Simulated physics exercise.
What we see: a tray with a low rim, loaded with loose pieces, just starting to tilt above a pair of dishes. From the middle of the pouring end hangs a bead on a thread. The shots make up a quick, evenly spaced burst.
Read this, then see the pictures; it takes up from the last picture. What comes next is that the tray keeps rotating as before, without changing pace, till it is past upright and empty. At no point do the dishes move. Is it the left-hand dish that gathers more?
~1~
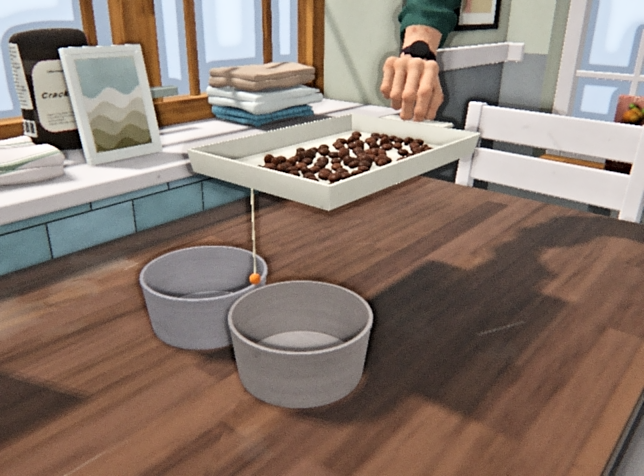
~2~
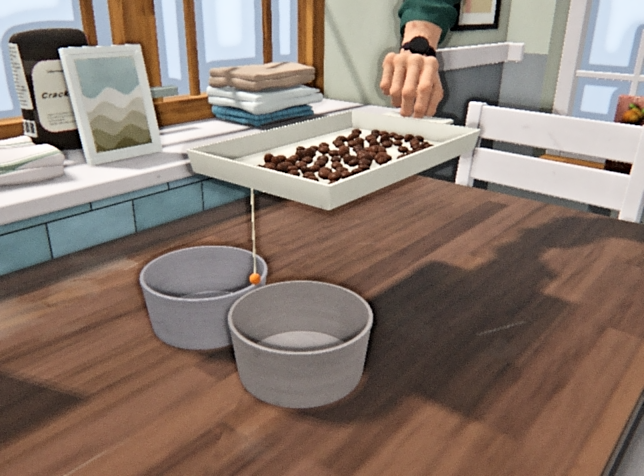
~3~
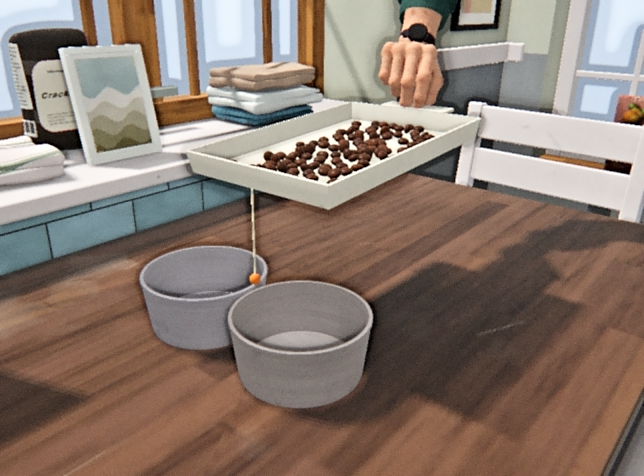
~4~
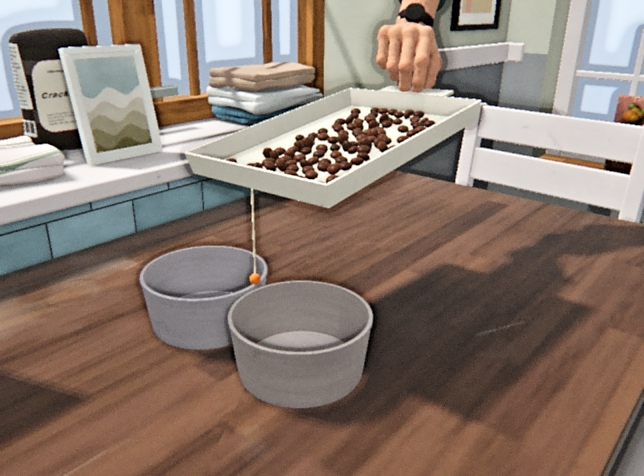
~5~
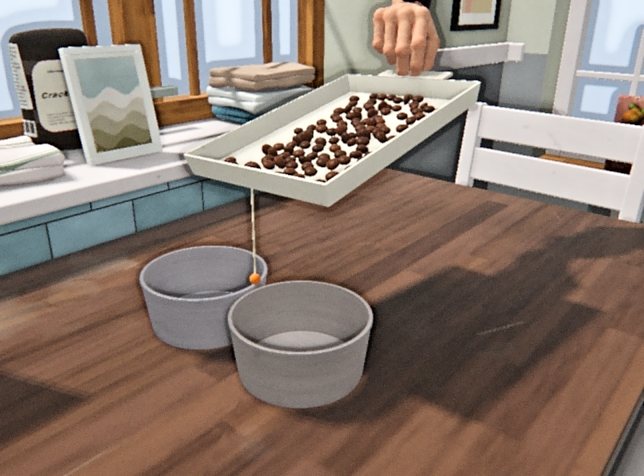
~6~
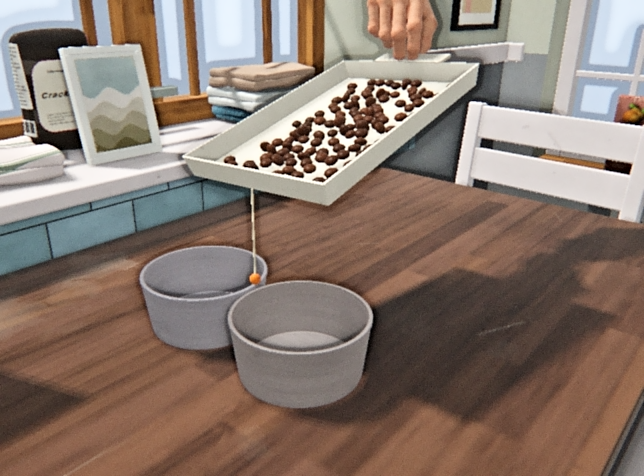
Yes: The leftmost dish is going to catch more.
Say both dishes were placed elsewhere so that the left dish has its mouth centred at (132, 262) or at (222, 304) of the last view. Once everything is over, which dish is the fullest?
The first time the right-side one comes out ahead, the second time the left-side one.
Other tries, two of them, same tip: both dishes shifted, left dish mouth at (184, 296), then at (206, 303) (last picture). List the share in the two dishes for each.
Roughly 90% on the first try and 80% on the second.
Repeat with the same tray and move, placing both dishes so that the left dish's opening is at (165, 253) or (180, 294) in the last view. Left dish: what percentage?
You'd get 10 in a hundred the first time and 80 in a hundred the second.
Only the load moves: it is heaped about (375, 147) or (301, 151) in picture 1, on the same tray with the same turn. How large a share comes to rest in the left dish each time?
Around 50 in a hundred the first time, around 50 in a hundred the second.
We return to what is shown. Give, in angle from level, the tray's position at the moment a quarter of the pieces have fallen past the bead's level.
Roughly 105 degrees.
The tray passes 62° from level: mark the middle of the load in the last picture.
Near the pixel (255, 132).
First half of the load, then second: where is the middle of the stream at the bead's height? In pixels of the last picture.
First part (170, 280), rest (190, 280).
Soon, tray tipped steeply; all on the tray.
A while on, tray tipped past a quarter turn; most on the tray; a small part in the left dish; a small part outside both; a small part in the air.
Towards the end, tray tipped past a quarter turn; a stray few in the right dish; about half in the left dish; about half outside both.
Finally, tray tipped past a quarter turn; a stray few in the right dish; about half in the left dish; about half outside both.
